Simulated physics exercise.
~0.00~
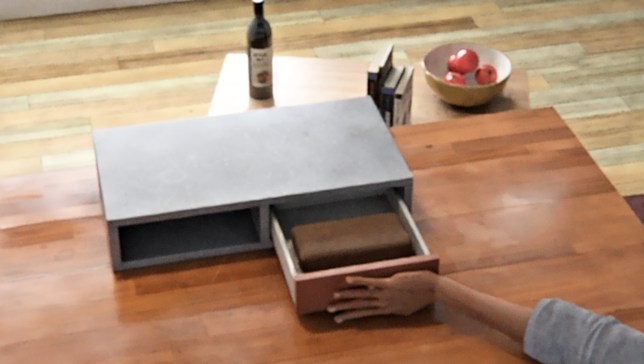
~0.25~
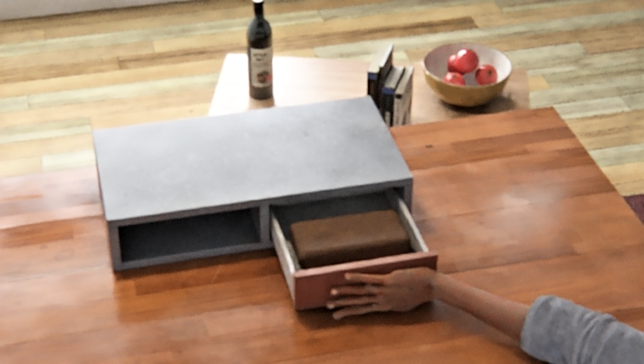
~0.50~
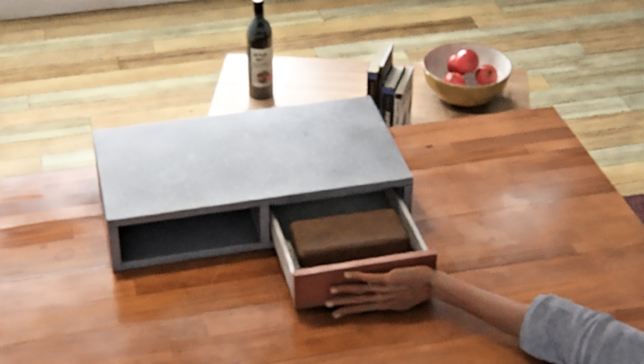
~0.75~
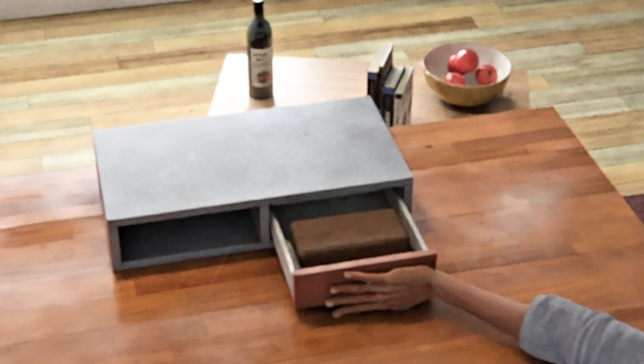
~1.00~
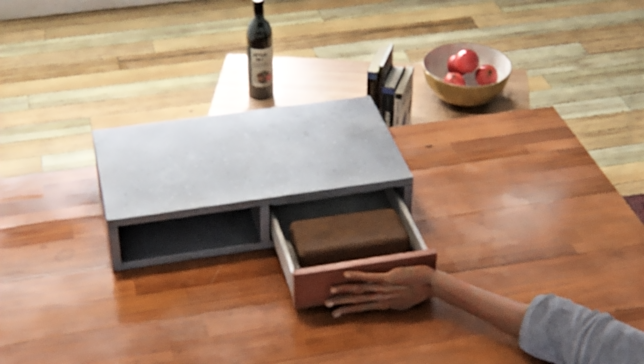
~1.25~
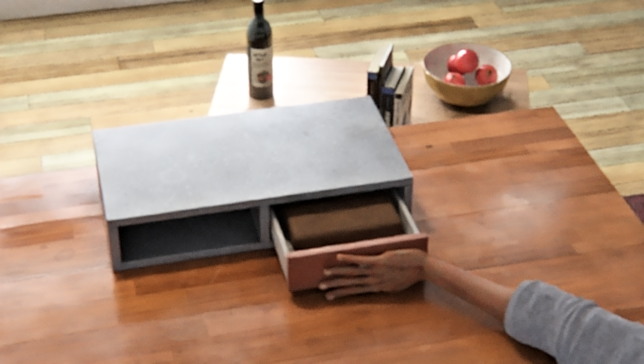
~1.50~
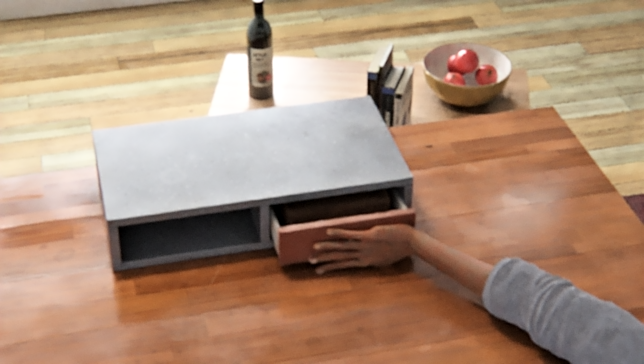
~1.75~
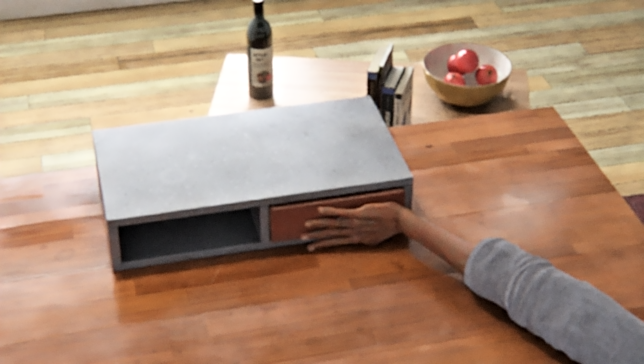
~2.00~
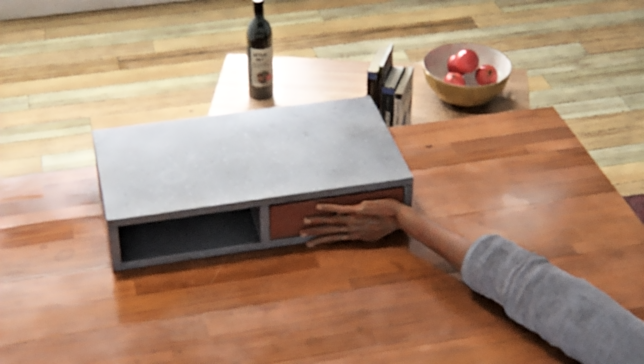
To begin with, a gray chest sits on a wooden table, its right-hand drawer pulled open with a brown loaf-like block inside, while a bottle, some books and a bowl of red fruit stand behind it. A hand in a gray sleeve rests against the reddish drawer front and barely moves for a while. Then the hand pushes the drawer inward, and the block slides back with it beneath the top of the chest. The push continues until the block disappears from view. Finally, the drawer sits fully closed, with the hand still resting on its front.
